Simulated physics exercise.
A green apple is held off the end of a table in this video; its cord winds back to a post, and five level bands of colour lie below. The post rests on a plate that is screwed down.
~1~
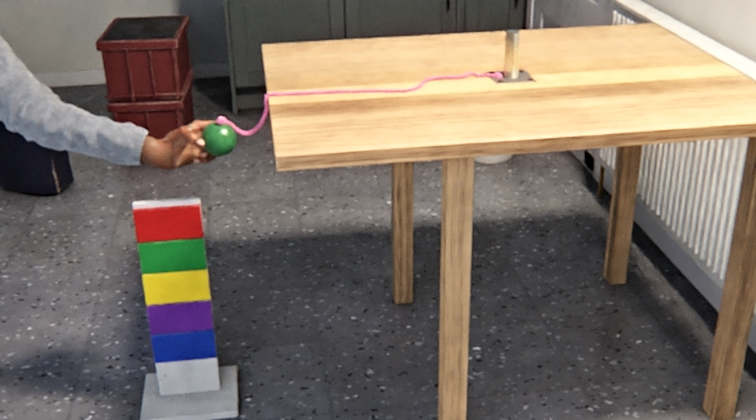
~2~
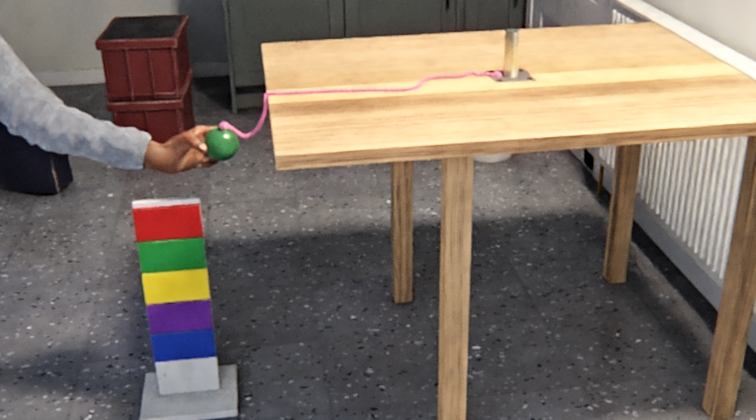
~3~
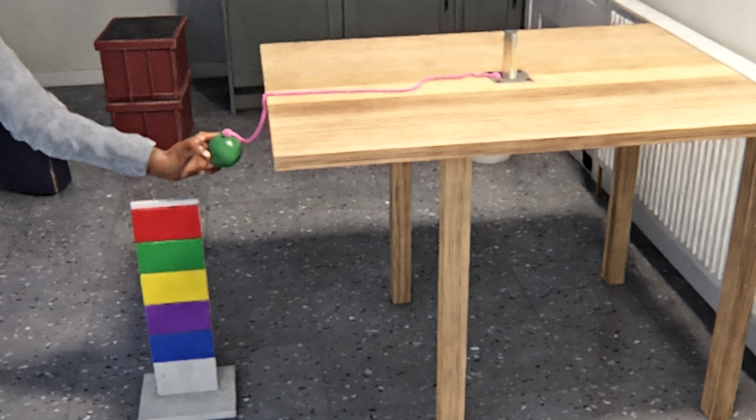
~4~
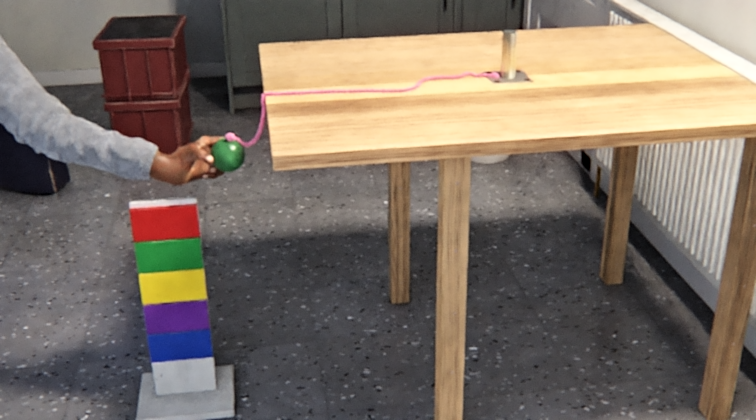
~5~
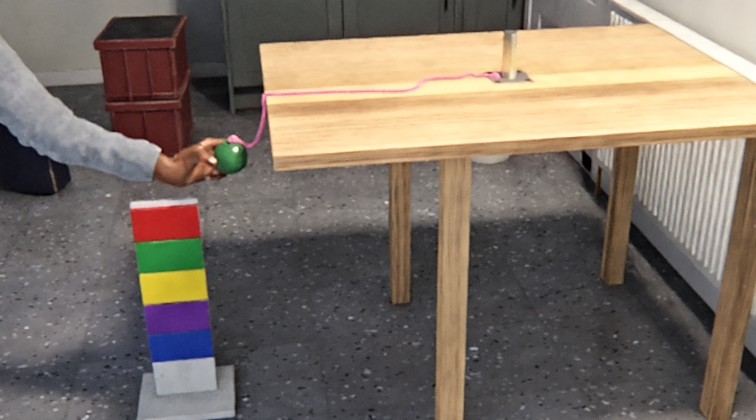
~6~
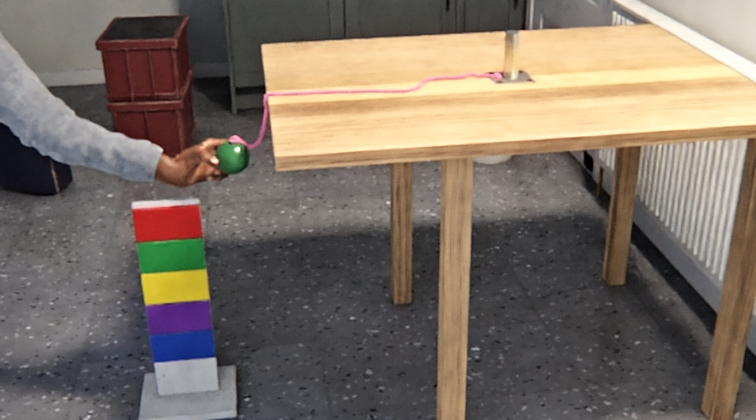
At the start, a hand holds a green ball on a pink cord just off the left end of a wooden table, above a stand of coloured bands. The hand then lowers the ball slightly and shifts it a little right. Finally it stays nearly still, the cord still draped across the tabletop to a post.
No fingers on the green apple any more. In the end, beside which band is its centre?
Beside red.
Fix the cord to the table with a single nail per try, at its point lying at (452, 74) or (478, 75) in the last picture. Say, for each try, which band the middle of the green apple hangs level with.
For the first place it's red, and for the second red.
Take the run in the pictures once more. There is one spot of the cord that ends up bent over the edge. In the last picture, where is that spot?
(292, 94).
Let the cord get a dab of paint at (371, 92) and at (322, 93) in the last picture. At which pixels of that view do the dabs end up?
The first lands at (342, 90), while the second lands at (294, 94).
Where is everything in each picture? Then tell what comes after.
Green apple (219, 139); red (168, 225); green (173, 257); yellow (177, 288); purple (180, 318); blue (184, 347), in the first picture.
Green apple (222, 144); cord through (476, 74) (424, 81) (383, 91) (323, 92) (266, 109), in the second picture.
Green apple (225, 151), in the third picture.
Green apple (228, 155); cord through (473, 75) (421, 82) (380, 91) (320, 92) (264, 109), in the fourth picture.
Green apple (230, 157), in the fifth picture.
Green apple (232, 157); cord through (476, 75) (424, 82) (382, 92) (323, 93) (266, 110), in the sixth picture.
Early on, apple near (302, 208); level with red.
Midway, apple near (288, 210); level with red.
Finally, apple near (280, 213); level with red. The cord holds its middle at red.
